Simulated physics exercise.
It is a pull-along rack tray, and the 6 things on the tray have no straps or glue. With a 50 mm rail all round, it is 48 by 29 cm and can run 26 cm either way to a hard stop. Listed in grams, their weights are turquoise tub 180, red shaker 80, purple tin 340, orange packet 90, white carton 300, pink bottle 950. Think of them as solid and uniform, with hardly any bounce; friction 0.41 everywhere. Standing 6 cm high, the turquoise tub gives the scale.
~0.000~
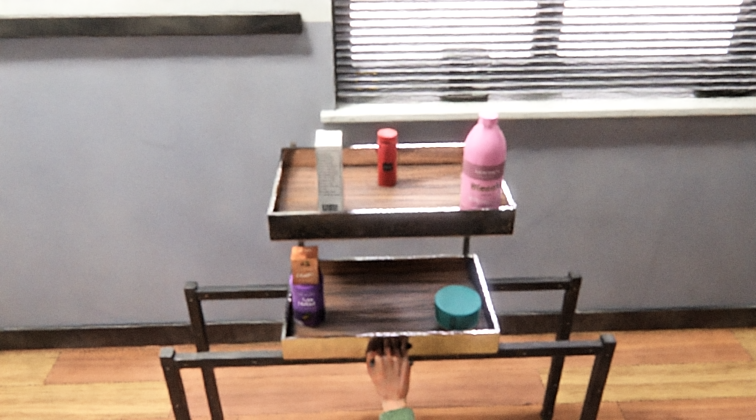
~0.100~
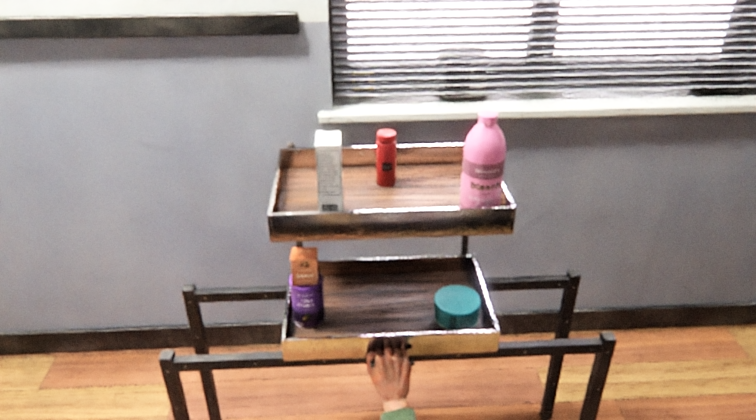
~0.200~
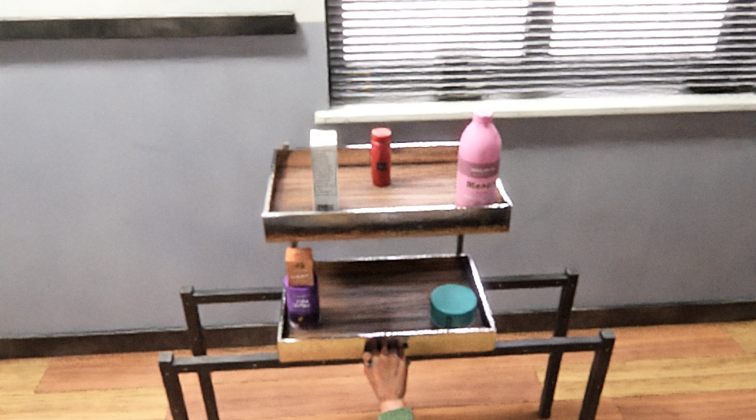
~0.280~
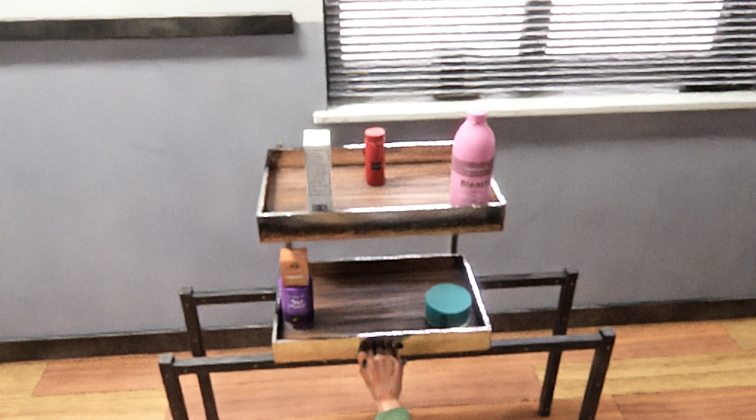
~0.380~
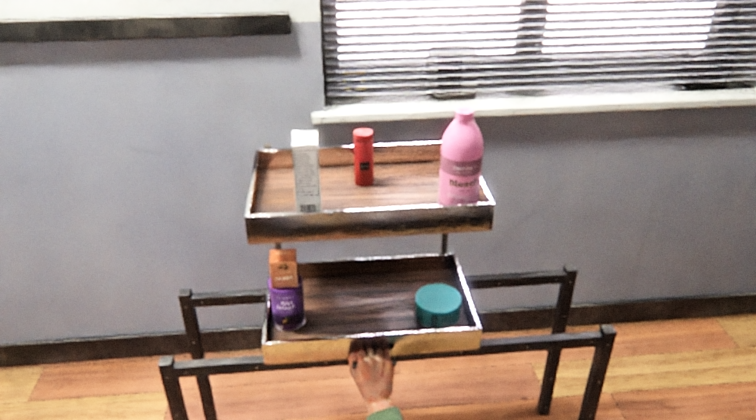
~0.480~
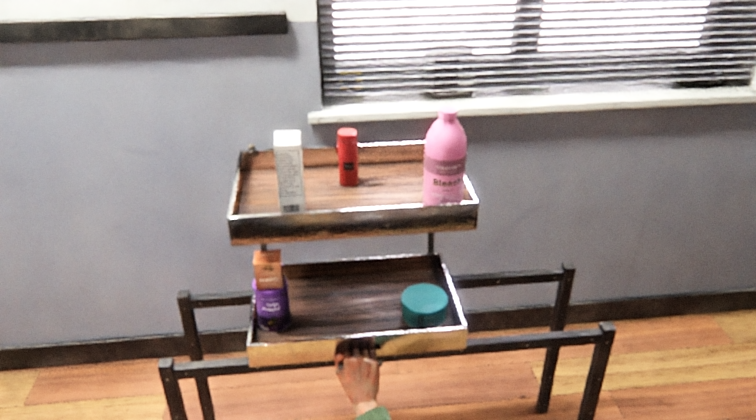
In a room with a grey wall and a blind-covered window, a hand grips the front of a two-tier wooden rack tray holding bottles, a carton and a turquoise tub. The rack barely moves at first, then slides a short way left with the hand, its items staying upright in their places.
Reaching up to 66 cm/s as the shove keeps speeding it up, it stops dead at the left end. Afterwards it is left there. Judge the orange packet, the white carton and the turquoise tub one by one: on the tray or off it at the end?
Orange packet - off. White carton - off. Turquoise tub - on.
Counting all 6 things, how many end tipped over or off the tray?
The count is 3.
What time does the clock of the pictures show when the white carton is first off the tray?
Around 1.2 s on the clock.
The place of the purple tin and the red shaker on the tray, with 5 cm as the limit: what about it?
Purple tin: Remains in place. Red shaker: Is displaced.
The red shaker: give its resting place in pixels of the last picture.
You'll see it about at (220, 181) in the last picture.
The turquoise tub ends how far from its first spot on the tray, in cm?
Net shift near 4 cm.
Around 0.98 s, tray 26 cm left; white carton at 29° to upright near (167, 186); orange packet at 18° to upright near (167, 277); turquoise tub shifted 4 cm near (334, 314).
Around 1.28 s, tray 26 cm left; orange packet and white carton now off the tray; turquoise tub shifted 4 cm near (334, 314); red shaker on its side.
Around 1.48 s, tray 26 cm left; turquoise tub shifted 4 cm near (334, 314); red shaker on its side; pink bottle shifted 4 cm.
Finally (2.0 s), off the tray, orange packet and white carton; on their side or leaning hard on the tray, red shaker; the other 3 still in place (within 5 cm).
